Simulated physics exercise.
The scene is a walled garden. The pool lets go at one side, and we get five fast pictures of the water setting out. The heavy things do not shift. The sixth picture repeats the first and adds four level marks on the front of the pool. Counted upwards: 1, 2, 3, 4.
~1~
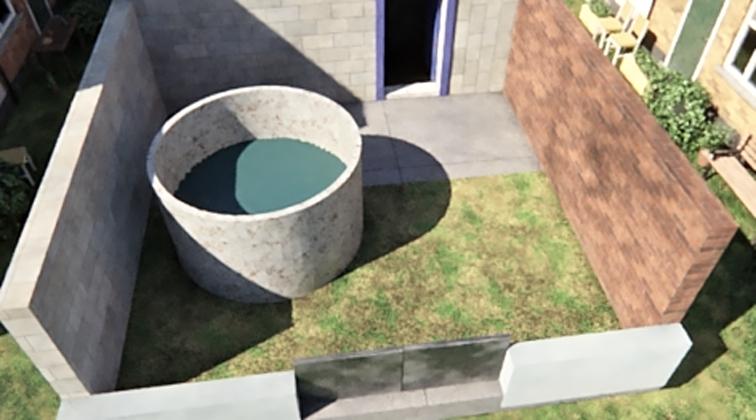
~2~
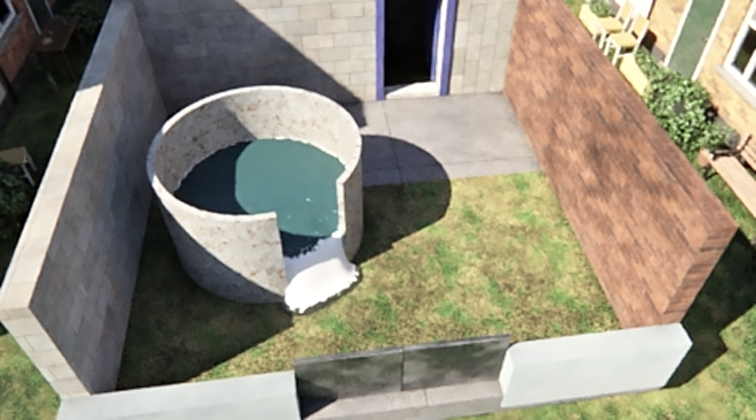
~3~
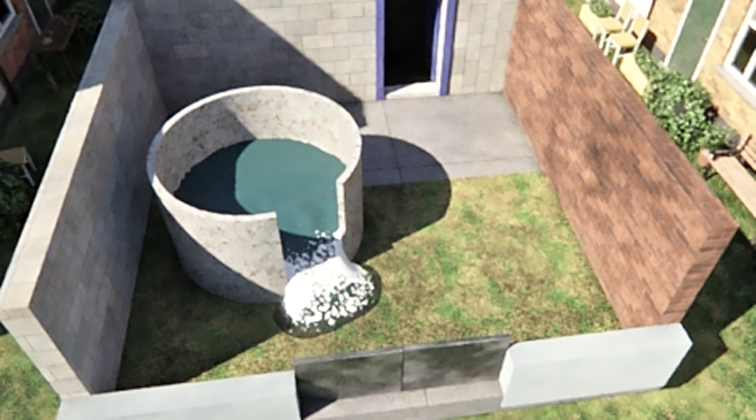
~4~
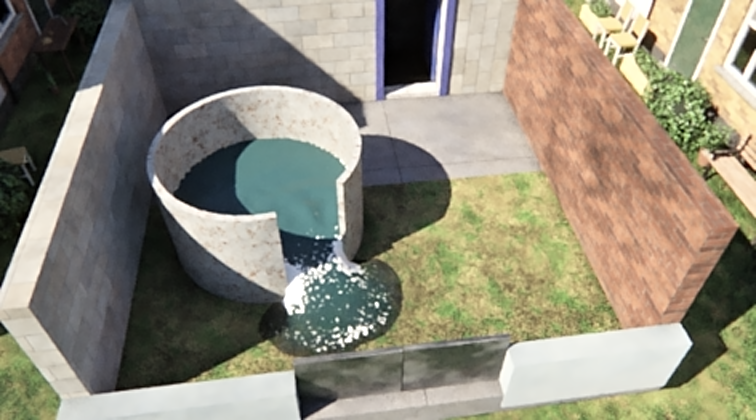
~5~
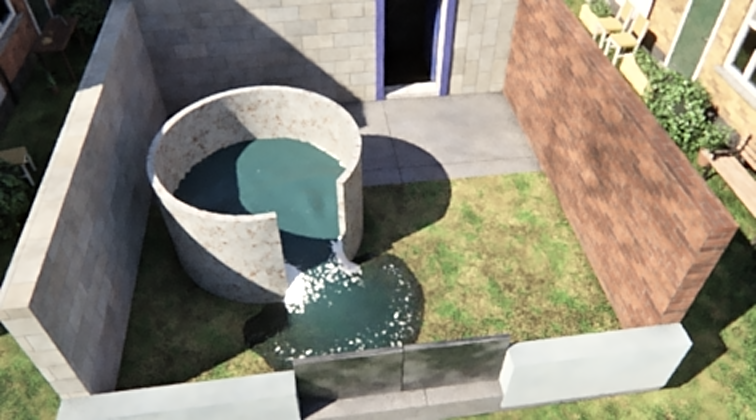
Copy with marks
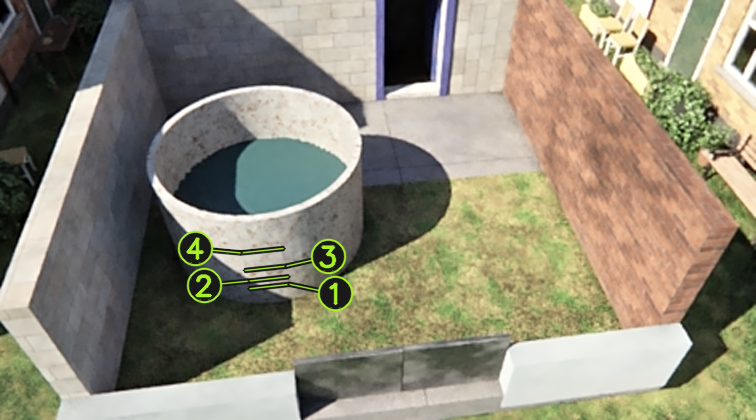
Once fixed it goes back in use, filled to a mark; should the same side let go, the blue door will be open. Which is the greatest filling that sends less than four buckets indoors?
Mark 3.
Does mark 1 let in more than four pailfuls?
No.
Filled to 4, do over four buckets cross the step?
Yes, it does.
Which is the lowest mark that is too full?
That would be 4.
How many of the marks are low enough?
Three.
In lime, 1 at (269, 286); 2 at (268, 279); 3 at (265, 268); 4 at (262, 250); from the bottom up 1, 2, 3, 4.
With 1, nothing gets over.
With 2, nothing gets over.
With 3, a splash gets over, under a bucket.
With 4, about 11 bucketfuls get in.
